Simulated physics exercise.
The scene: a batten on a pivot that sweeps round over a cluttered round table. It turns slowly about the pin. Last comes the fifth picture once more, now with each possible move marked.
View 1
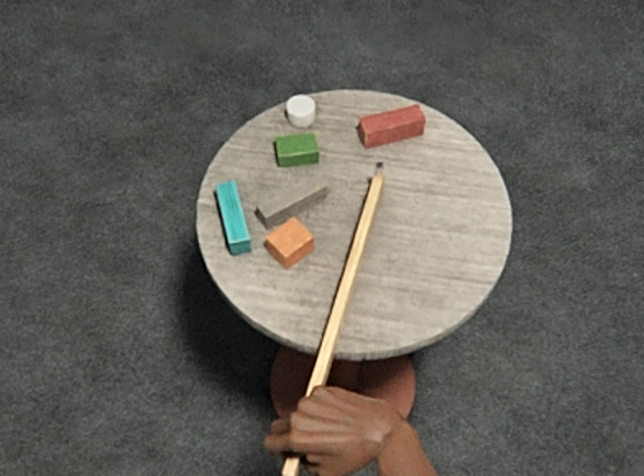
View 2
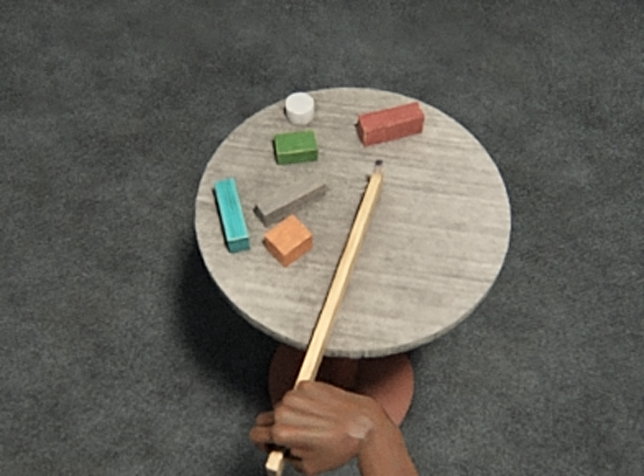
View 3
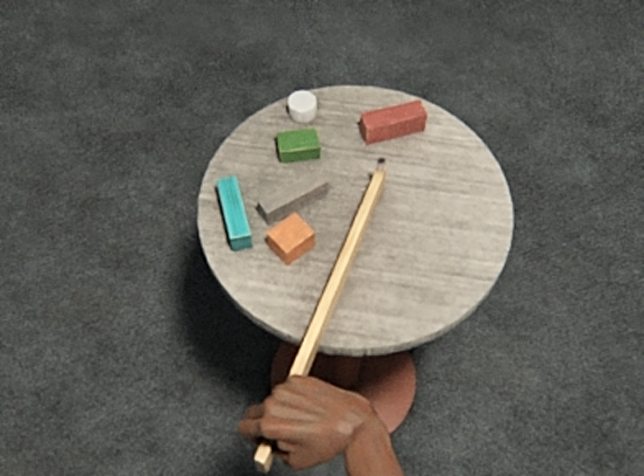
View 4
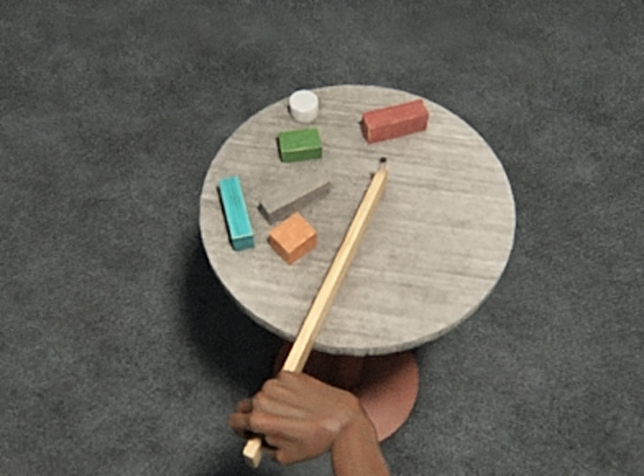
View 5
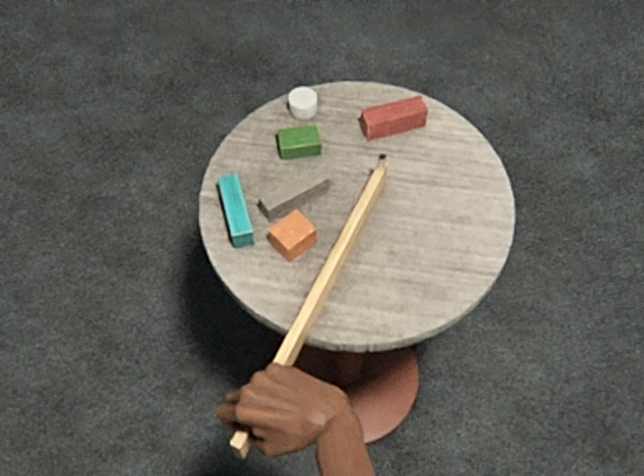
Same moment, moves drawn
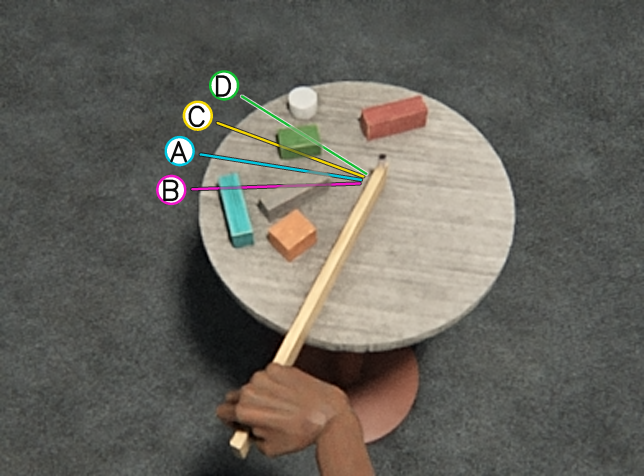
A hand slowly swings a long wooden stick slightly leftward over a cluttered round table.
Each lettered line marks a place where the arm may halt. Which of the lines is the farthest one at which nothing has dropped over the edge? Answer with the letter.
As far as mark B.
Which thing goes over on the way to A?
The turquoise stick goes over.
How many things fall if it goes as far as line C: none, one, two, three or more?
In all, one.
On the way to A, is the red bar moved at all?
No.
On the copy, A at (280, 167); B at (276, 186); C at (289, 149); D at (302, 134).
On B. First, arm (300, 228); orange block (286, 228); white tin (303, 103).
Then, arm (278, 196); turquoise stick (223, 189); orange block (270, 194).
Finally, arm (274, 170); turquoise stick (219, 152); orange block (269, 168); nothing has fallen.
By contrast, A drops the turquoise stick; C drops the turquoise stick; D drops the turquoise stick.
